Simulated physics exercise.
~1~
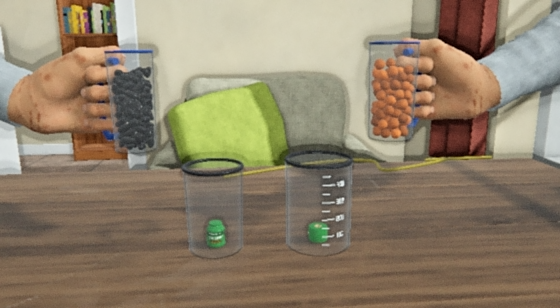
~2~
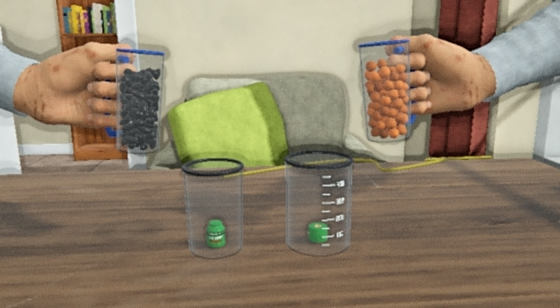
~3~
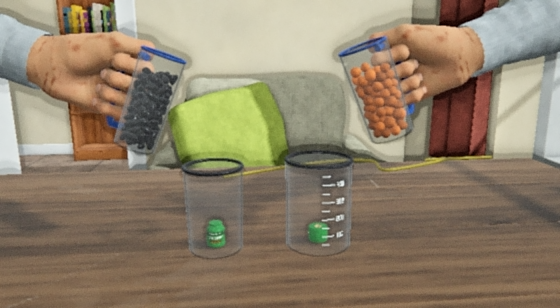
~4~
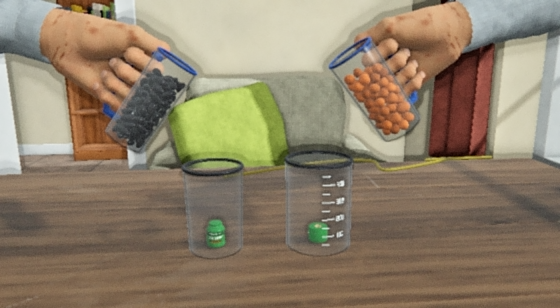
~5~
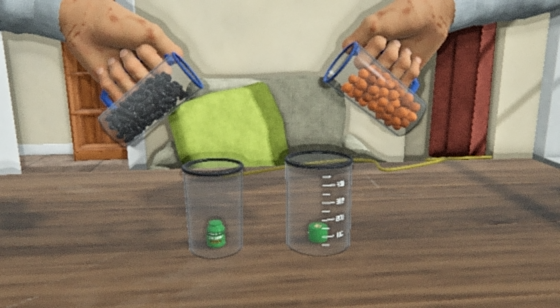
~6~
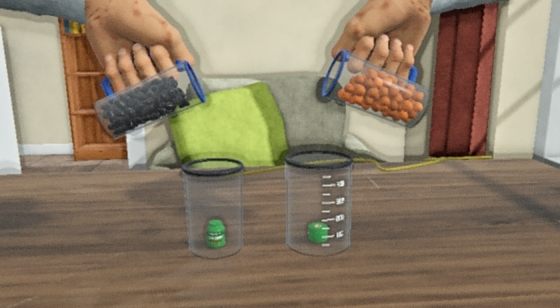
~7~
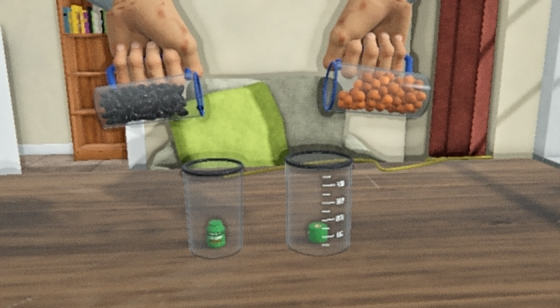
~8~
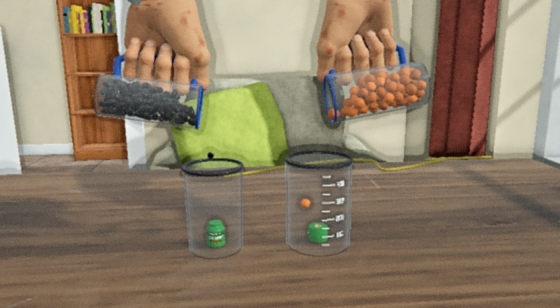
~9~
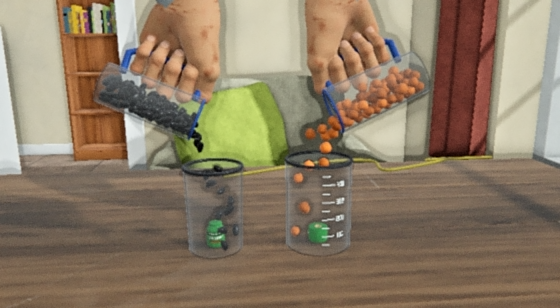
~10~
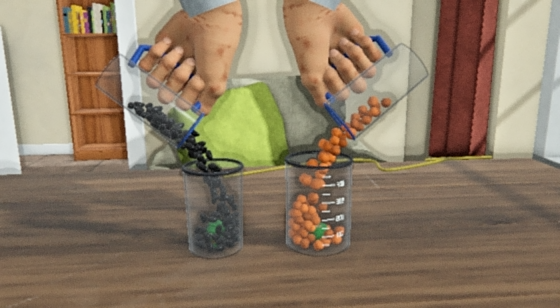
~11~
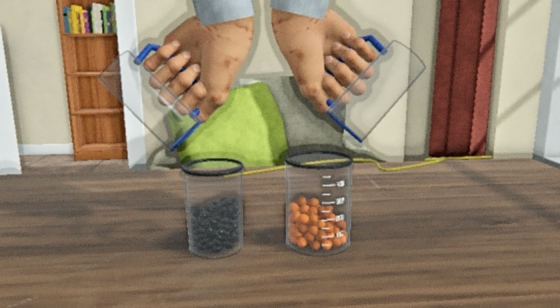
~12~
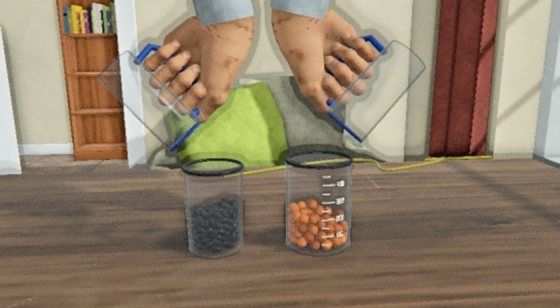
Two hands hold clear cups above a wooden table, seen from the front, the left cup filled with black pieces and the right with orange balls. Below stand a clear glass on the left and a clear beaker with white markings on the right, each holding a small green object, with green and grey cushions behind. The hands bring the cups inward and tip them onto their sides. A few pieces drop, then both streams pour down around the green objects. The cups empty, leaving the glass half full, the beaker a third full, and both objects buried.
